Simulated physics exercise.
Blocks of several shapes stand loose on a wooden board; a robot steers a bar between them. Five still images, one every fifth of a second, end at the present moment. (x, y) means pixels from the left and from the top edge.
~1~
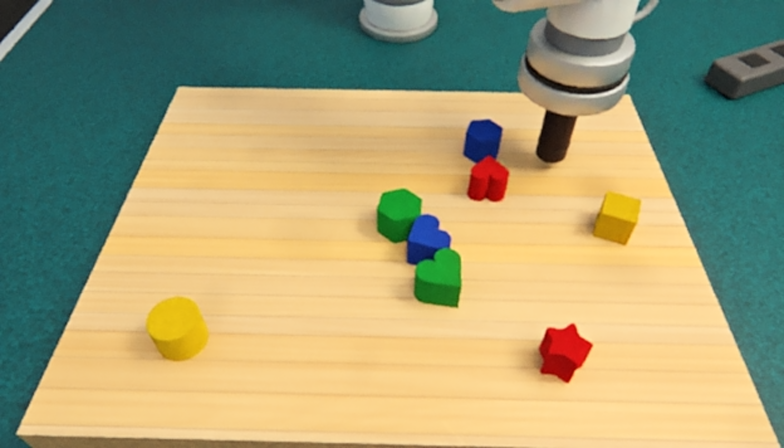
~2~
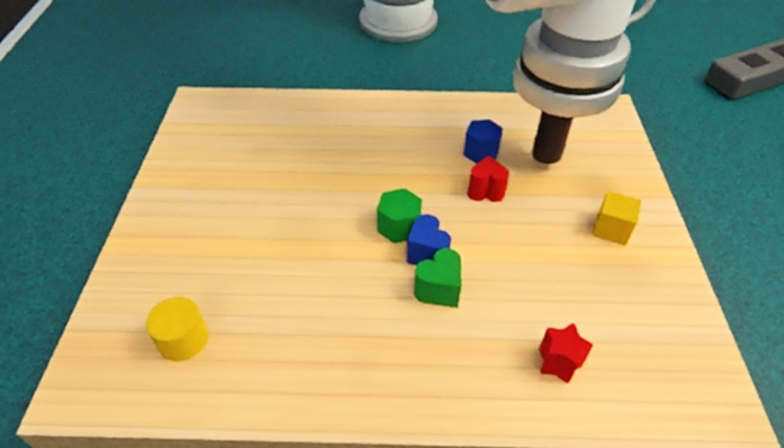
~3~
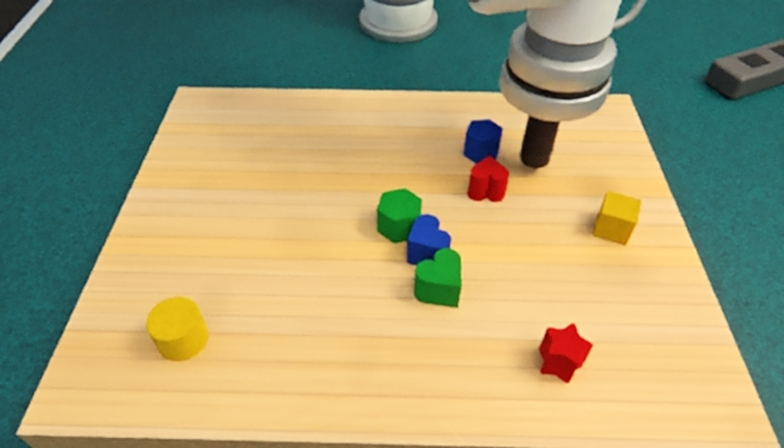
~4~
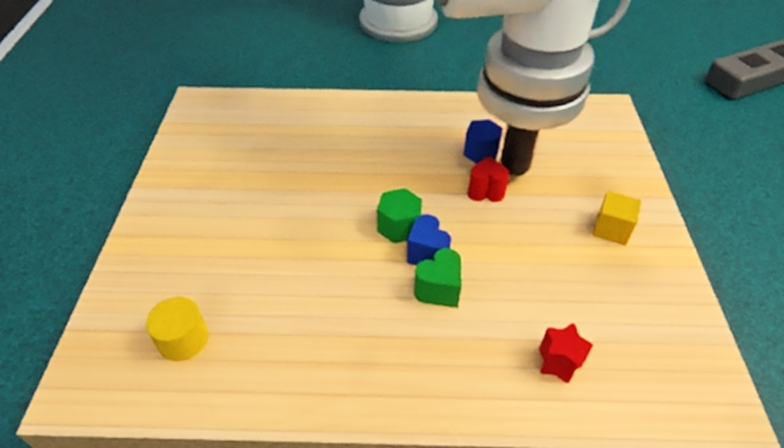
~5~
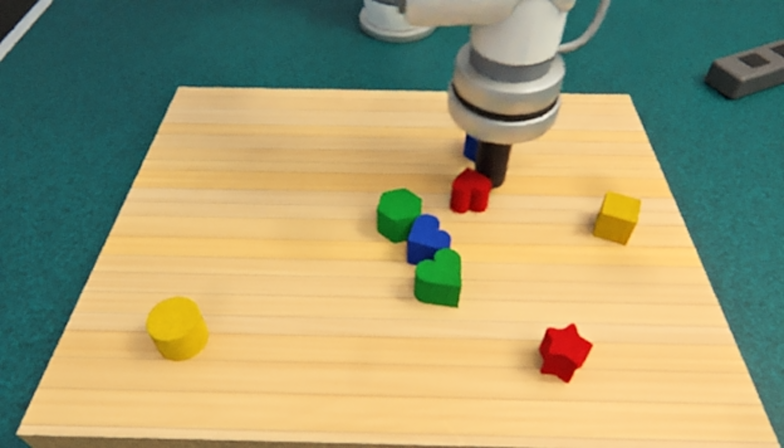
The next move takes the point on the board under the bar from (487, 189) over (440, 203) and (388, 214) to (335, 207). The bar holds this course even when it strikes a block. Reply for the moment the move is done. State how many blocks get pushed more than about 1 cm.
Three or more blocks.
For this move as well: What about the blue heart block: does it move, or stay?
The block moves away from its spot.
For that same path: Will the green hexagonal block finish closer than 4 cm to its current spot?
Short answer: No.
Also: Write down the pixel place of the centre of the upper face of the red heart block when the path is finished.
For the centre of its top, I'd go with (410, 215).
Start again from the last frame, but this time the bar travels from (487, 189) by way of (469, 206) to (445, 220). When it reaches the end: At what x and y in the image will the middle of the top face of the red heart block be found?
The top centre is at (423, 211).
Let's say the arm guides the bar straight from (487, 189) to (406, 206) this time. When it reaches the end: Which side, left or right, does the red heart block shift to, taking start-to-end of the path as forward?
The answer is left: Facing from the path's start to its end, that's where the red heart block shifts.
What follows on the original path. One third of the way, bar (440, 193); green hexagonal block (397, 204); red heart block (434, 201), turned 30° anticlockwise.
Two thirds of the way, bar (388, 204); green hexagonal block (363, 214), turned 25° clockwise; blue heart block (425, 244), turned 40° anticlockwise; green heart block (445, 270); red heart block (408, 213), turned 55° anticlockwise.
At the end, bar (334, 197); green hexagonal block (351, 217), turned 15° anticlockwise; blue heart block (425, 244), turned 40° anticlockwise; green heart block (445, 270); red heart block (408, 213), turned 55° anticlockwise.
